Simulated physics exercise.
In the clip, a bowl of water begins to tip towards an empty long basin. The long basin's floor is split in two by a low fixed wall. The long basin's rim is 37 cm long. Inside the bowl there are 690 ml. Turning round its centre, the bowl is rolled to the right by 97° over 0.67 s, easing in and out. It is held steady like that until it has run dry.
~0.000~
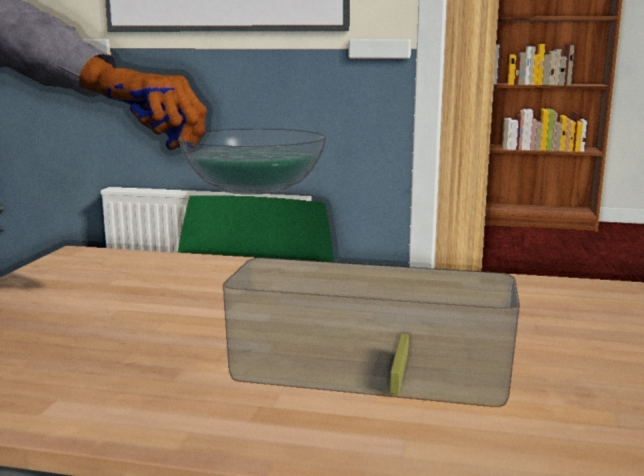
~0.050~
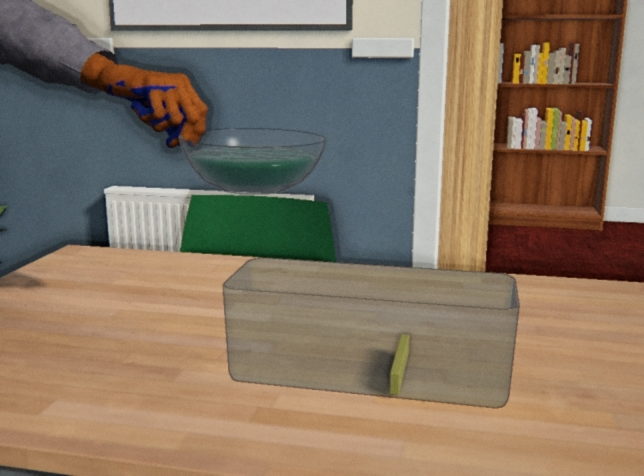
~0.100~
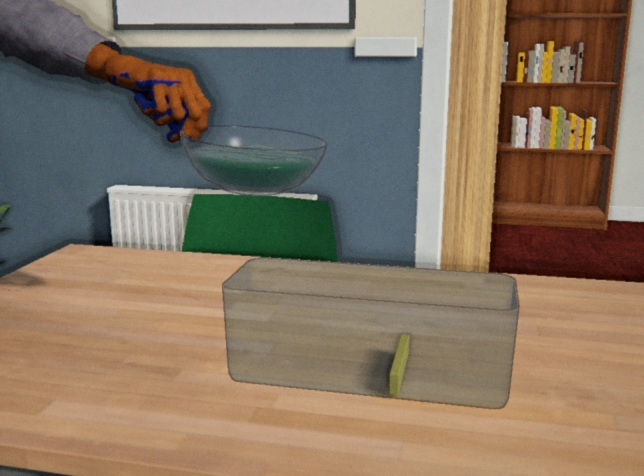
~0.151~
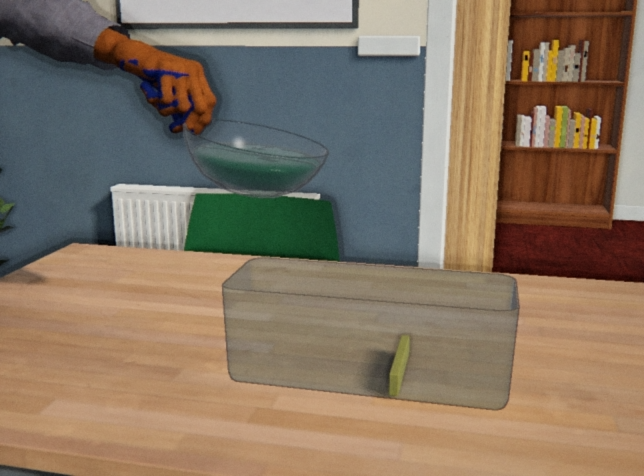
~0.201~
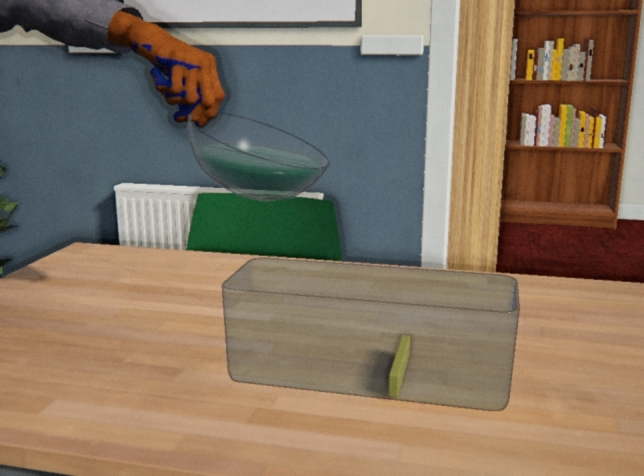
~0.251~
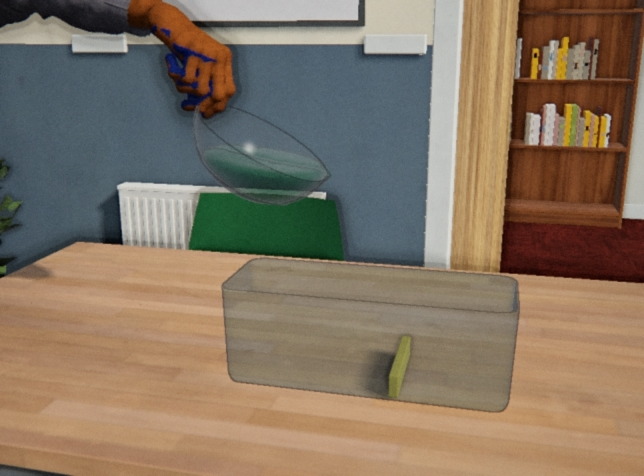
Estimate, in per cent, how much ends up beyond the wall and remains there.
Roughly 26 % ends up beyond the wall.
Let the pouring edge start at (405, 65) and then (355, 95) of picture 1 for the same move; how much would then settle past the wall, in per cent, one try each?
Result: 60 per cent, then 45 per cent.
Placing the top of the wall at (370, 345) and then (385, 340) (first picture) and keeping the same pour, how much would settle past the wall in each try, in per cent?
It comes to 40 per cent, and then 10 per cent.
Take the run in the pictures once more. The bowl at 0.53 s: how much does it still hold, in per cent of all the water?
8 %.
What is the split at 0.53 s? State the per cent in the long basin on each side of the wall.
I'd say about 48 left and about 0 right.
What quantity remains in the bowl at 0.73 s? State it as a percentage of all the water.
Roughly 0 percent remains.
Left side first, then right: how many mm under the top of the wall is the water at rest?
I'd say some 14 mm on the left and some 20 mm on the right.
After 0.53 s the tilt is 87° and 8 per cent is still to pour, 48 is left of the wall and 0 right of it.
After 0.73 s the tilt is 97° and 0 per cent is still to pour, 78 is left of the wall and 14 right of it.
After 0.94 s the tilt is 97° and 0 per cent is still to pour, 69 is left of the wall and 25 right of it.
After 1.17 s the tilt is 97° and 0 per cent is still to pour, 69 is left of the wall and 26 right of it.
In the end 69 per cent lies left of the wall, 26 right of it and 5 outside.
